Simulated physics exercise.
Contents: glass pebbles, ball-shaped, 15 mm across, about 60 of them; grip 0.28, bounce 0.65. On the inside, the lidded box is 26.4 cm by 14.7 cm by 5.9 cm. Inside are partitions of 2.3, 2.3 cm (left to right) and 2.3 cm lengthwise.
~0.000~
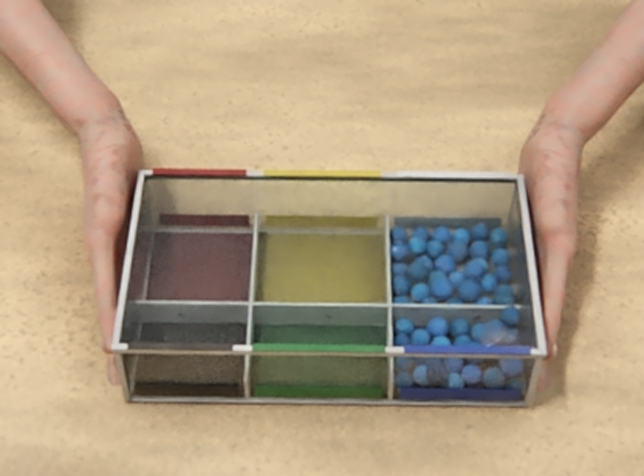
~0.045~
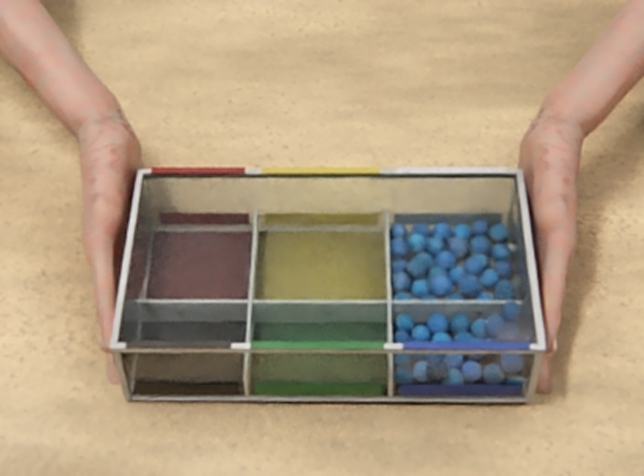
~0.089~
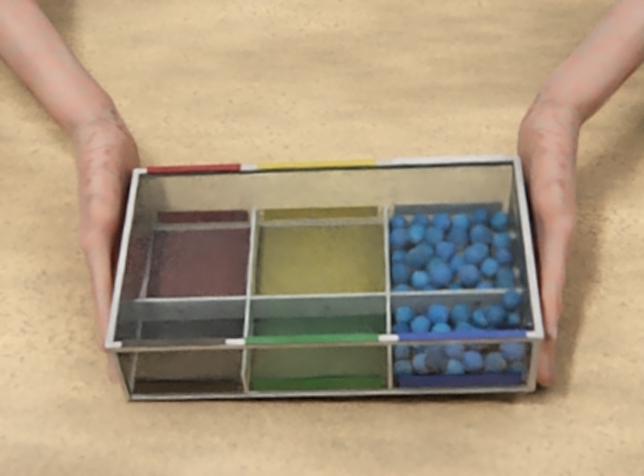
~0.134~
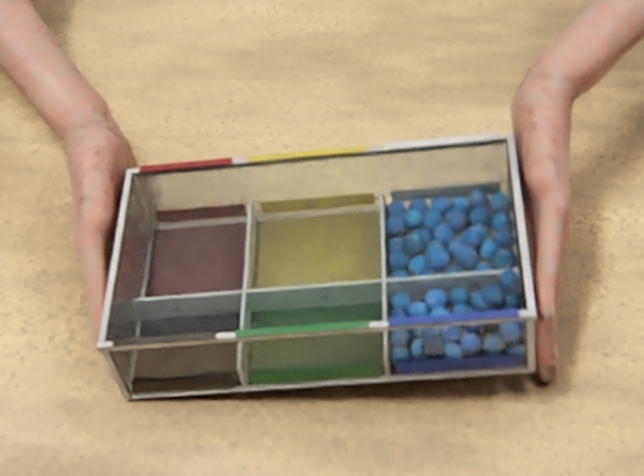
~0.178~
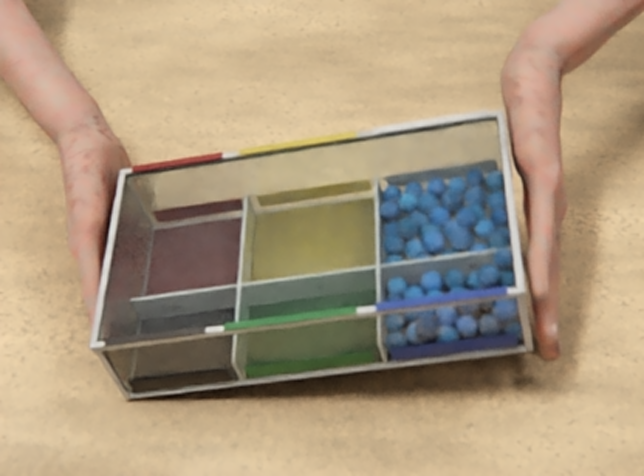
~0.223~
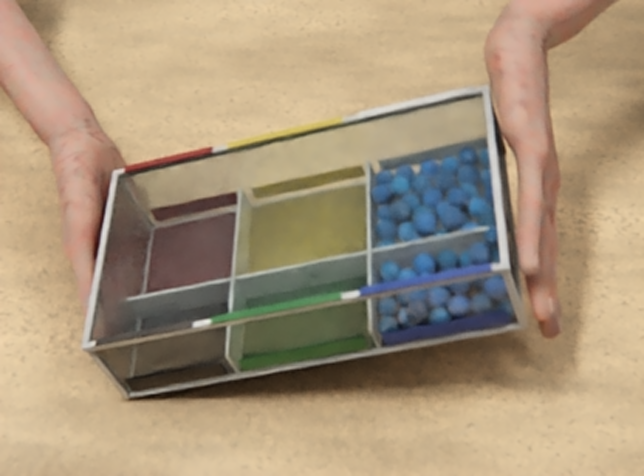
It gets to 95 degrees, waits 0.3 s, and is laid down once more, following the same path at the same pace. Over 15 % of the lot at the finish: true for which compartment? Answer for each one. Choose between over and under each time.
Red: Over. Blue: Under. Green: Under. Yellow: Under. White: Under. Black: Over.
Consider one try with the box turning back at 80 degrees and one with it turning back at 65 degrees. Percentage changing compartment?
Roughly 85 percent for the first try and 30 percent for the second.
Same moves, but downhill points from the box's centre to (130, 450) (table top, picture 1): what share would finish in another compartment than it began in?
Some 100 per cent.
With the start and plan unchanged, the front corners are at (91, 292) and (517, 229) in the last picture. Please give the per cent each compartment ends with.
Red 70; blue 0; green 0; yellow 20; white 10; black 0.
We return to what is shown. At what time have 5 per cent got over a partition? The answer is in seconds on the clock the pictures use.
Roughly at the 0.60 s mark.
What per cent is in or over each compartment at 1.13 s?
It splits as red 35, blue 5, green 10, yellow 15, white 5 and black 30 percent.
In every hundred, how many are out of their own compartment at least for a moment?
Close to 100 percent.
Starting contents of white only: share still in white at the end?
My estimate is roughly 0 percent.
After 1.13 s, tilt 95 degrees; red 35 %, blue 5 %, green 10 %, yellow 15 %, white 5 %, black 30 %.
After 1.73 s, tilt 49 degrees; red 60 %, black 40 %.
Then, at 2.38 s, tilt 0 degrees; red 55 %, black 40 %.
In the end, at 3.0 s, red 55 %, blue 0 %, green 0 %, yellow 0 %, white 0 %, black 40 %.
